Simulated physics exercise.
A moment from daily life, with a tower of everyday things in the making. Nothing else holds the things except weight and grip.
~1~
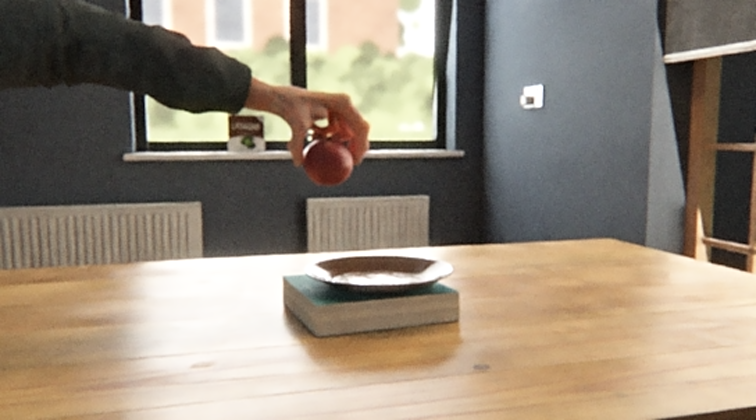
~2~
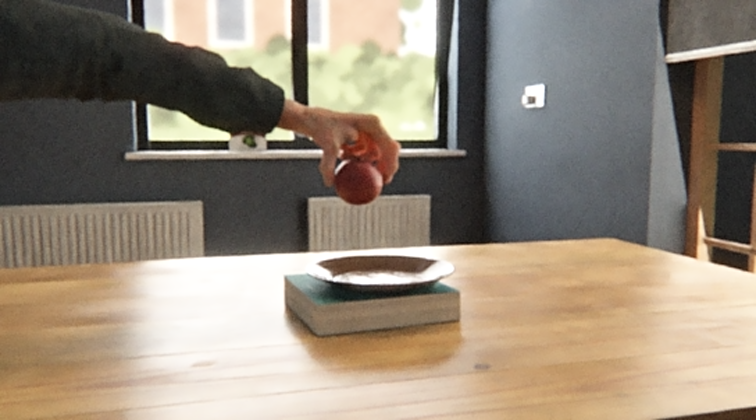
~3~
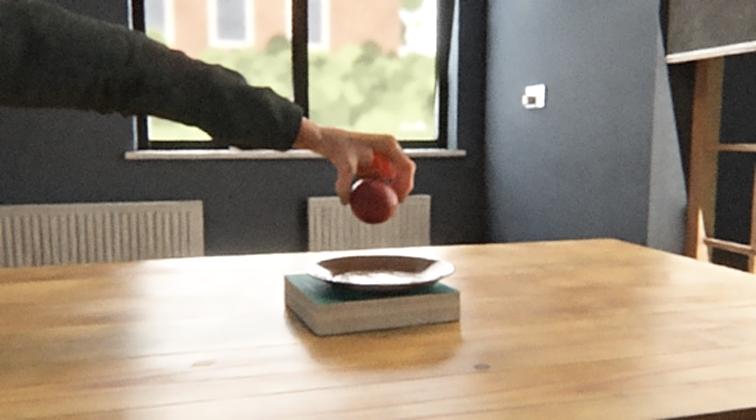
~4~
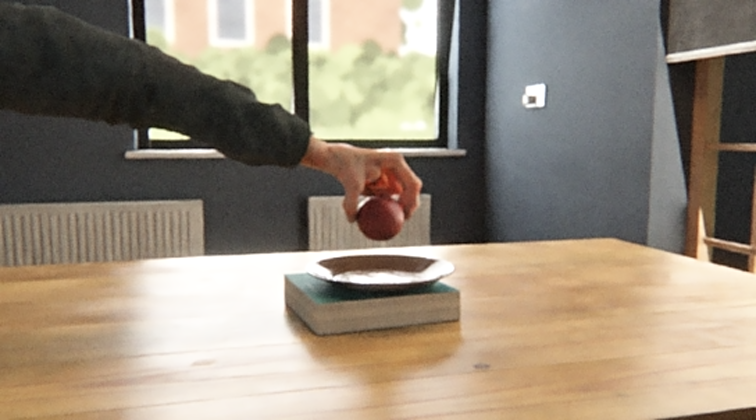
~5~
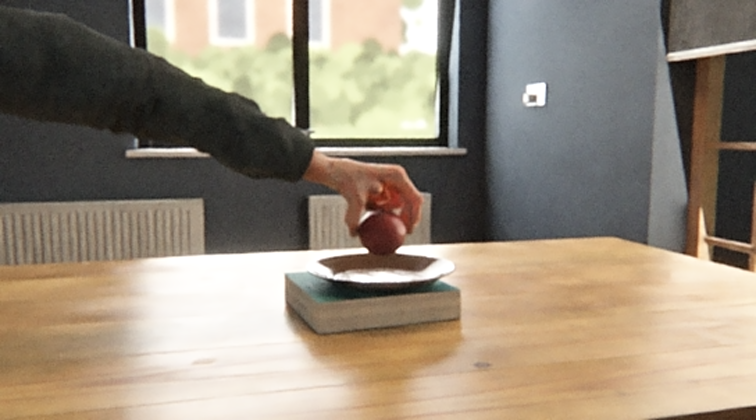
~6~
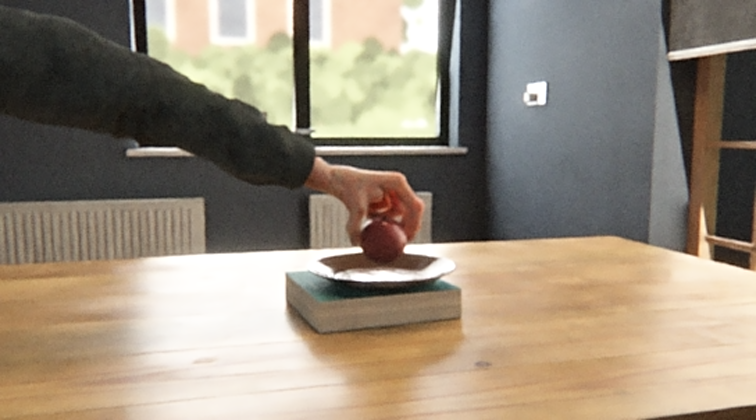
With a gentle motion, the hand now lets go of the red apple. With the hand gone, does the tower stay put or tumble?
The tower stays put.
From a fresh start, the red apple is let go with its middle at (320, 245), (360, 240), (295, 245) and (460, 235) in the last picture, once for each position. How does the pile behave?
Stays standing; stays standing; collapses; collapses.
Then, 1.00 s after the last picture, nothing has stirred.
Then, 2.10 s after the last picture, red apple resting near (383, 241).
At rest, all 3 in place. Seen from the same camera at the end, red apple near (384, 241). The pile stays up.
